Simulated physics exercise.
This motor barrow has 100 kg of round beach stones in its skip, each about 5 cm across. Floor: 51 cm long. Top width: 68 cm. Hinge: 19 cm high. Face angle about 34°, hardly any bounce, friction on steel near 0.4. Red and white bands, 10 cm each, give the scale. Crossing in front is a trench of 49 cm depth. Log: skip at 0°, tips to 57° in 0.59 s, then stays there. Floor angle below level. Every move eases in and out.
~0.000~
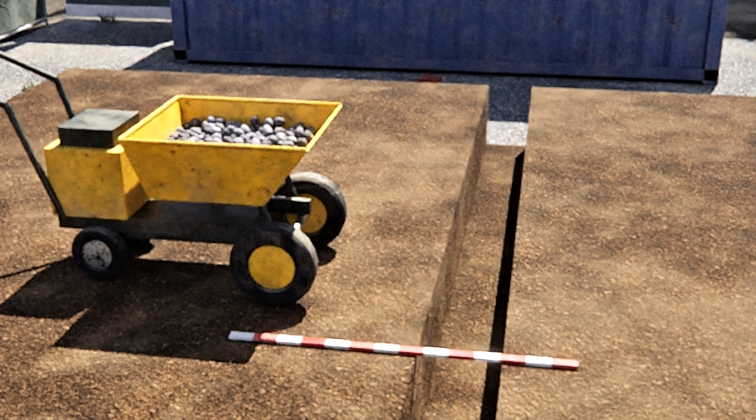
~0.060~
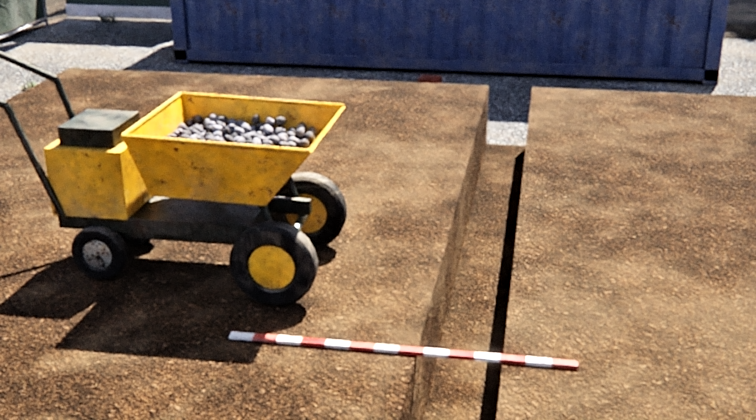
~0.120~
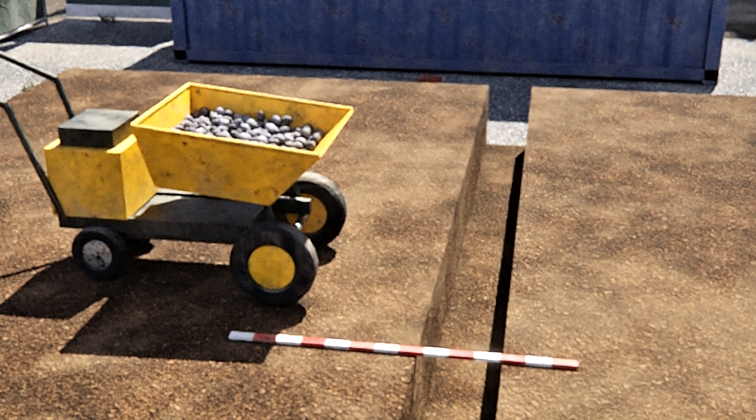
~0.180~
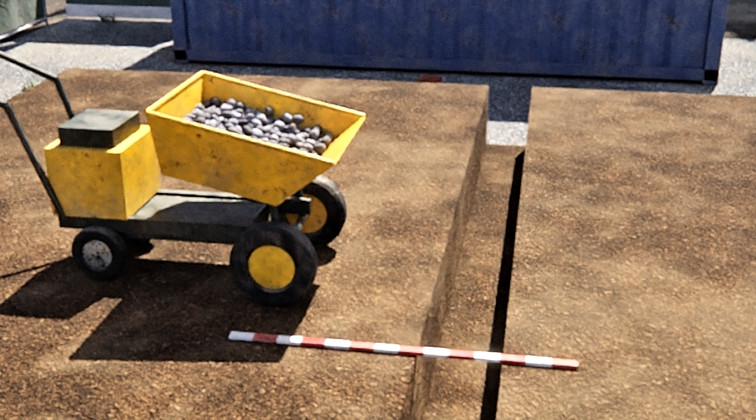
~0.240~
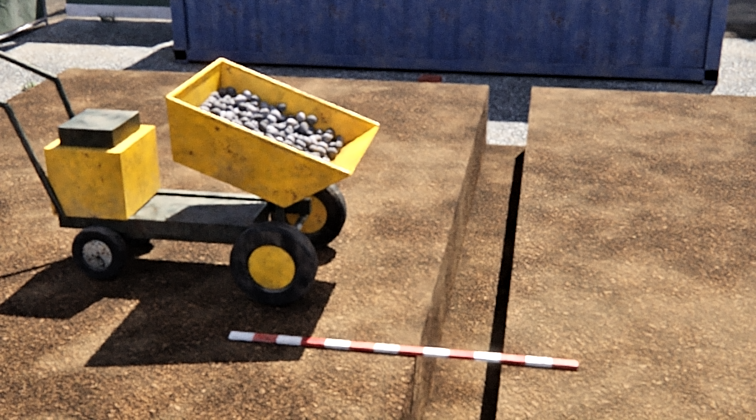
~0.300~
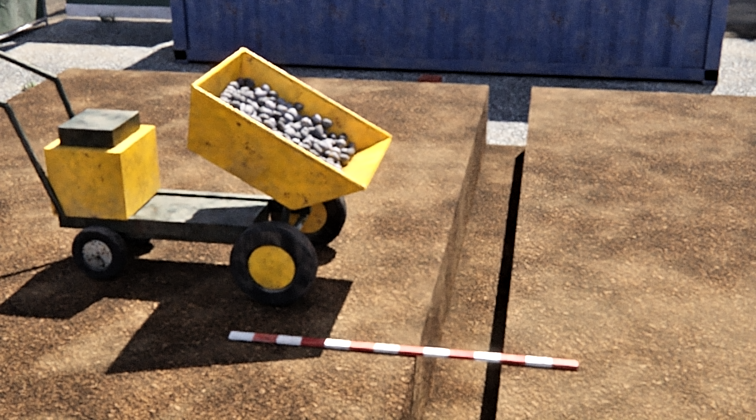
A yellow motor barrow standing beside a trench, its skip of round grey stones tilting steadily forward to the right.
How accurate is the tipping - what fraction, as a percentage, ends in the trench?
Close to 67 in every hundred.
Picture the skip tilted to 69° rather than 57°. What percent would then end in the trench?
Some 90% would finish there.
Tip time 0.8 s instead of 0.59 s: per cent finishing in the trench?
Near 65 per cent.
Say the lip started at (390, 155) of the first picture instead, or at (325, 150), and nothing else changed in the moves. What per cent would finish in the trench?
It comes to about 25 and 60 in a hundred.
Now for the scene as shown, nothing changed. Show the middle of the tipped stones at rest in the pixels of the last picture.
Middle at around (472, 370), I'd say.
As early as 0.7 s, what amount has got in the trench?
I'd put it near 0 per cent.
After 0.4 s the floor is at 48°; 100 % in the skip; the foremost stones are at (362, 198).
After 0.7 s the floor is at 57°; 95 % in the skip, 4 % short of the trench, 2 % in the trench; the foremost stones are at (444, 231).
After 1.0 s the floor is at 57°; 48 % in the skip, 5 % short of the trench, 41 % in the trench, 6 % past the trench; the foremost stones are at (572, 290).
After 3.0 s the floor is at 57°; 19 % in the skip, 7 % short of the trench, 67 % in the trench, 6 % past the trench; the foremost stones are at (698, 294).
